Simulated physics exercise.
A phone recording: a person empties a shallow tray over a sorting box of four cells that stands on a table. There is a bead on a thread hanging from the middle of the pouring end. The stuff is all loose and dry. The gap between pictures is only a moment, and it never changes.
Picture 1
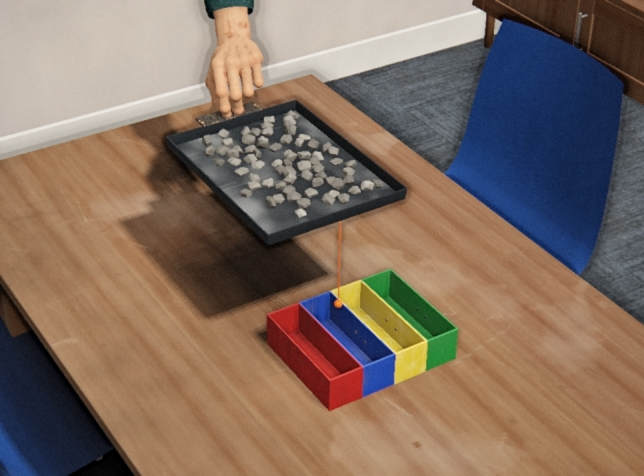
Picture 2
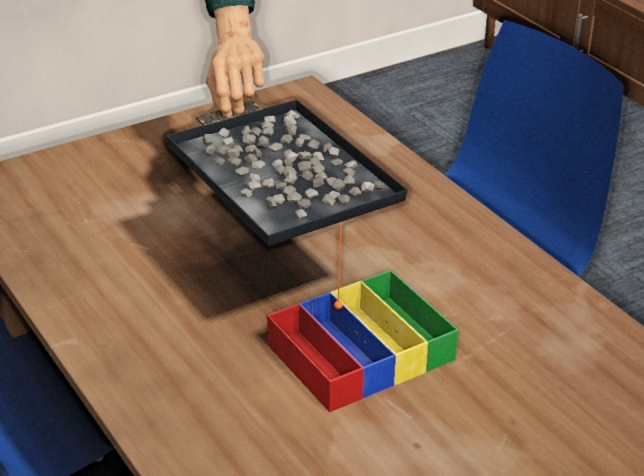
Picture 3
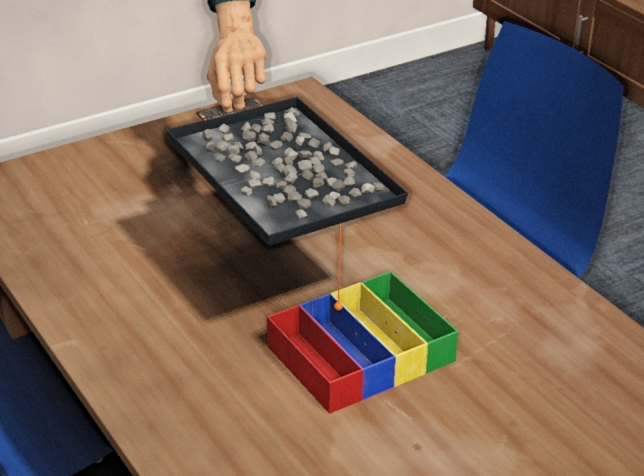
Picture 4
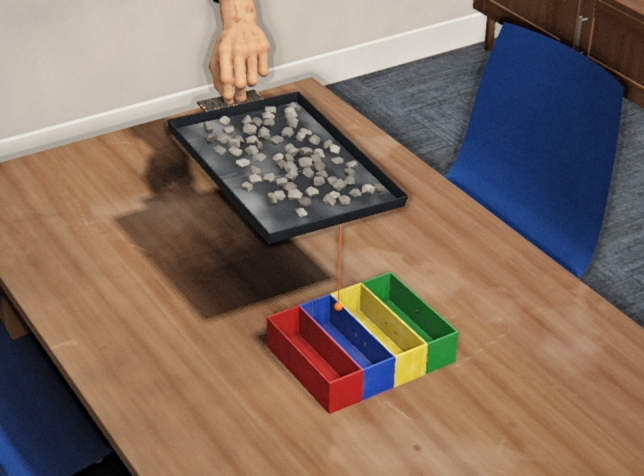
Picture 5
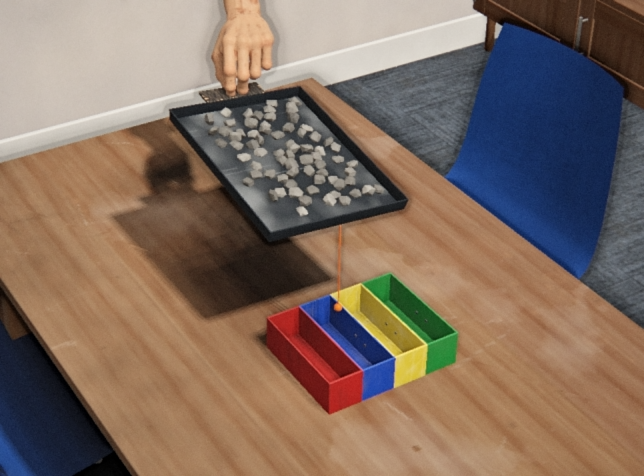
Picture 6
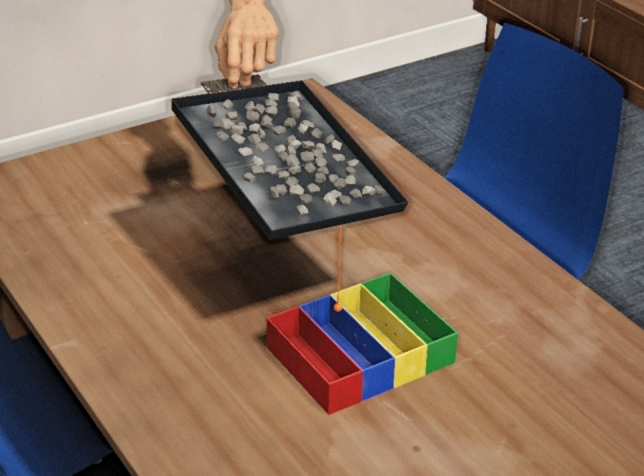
On a wooden table, a hand holds a dark shallow tray of gray gravel above a box with red, blue, yellow and green cells; the tray tips slightly, its right corner lowest, while the gravel stays nearly still on it.
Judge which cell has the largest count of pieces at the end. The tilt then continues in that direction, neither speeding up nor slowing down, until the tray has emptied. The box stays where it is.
Largest count: Green.
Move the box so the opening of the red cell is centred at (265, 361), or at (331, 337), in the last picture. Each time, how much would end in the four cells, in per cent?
First case 0 in a hundred, second case 100 in a hundred.
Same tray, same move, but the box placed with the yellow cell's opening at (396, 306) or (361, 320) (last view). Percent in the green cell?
First placement: Some 30 %; second placement: Some 60 %.
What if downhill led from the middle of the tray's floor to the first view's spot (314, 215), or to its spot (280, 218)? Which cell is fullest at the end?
In order, it comes out as red and the red one.
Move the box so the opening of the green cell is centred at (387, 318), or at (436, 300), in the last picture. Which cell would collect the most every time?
The cell in green; yellow.
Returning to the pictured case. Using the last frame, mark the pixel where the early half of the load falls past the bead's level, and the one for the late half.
Roughly at (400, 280) first, and then at (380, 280).
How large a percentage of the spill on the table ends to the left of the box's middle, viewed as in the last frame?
10 per cent, roughly.
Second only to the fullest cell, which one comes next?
I'd say the yellow cell takes second place.
Soon, tray tipped steeply; all on the tray.
A while on, tray tipped right over; about two thirds on the tray; a small part in the green cell; a stray few in the yellow cell; about a quarter falling or outside the box.
Towards the end, tray tipped past a quarter turn; about two thirds in the green cell; about a quarter in the yellow cell; about a quarter falling or outside the box.
Finally, tray tipped past a quarter turn; about two thirds in the green cell; about a quarter in the yellow cell; none in the red cell; none in the blue cell; about a quarter outside the box.
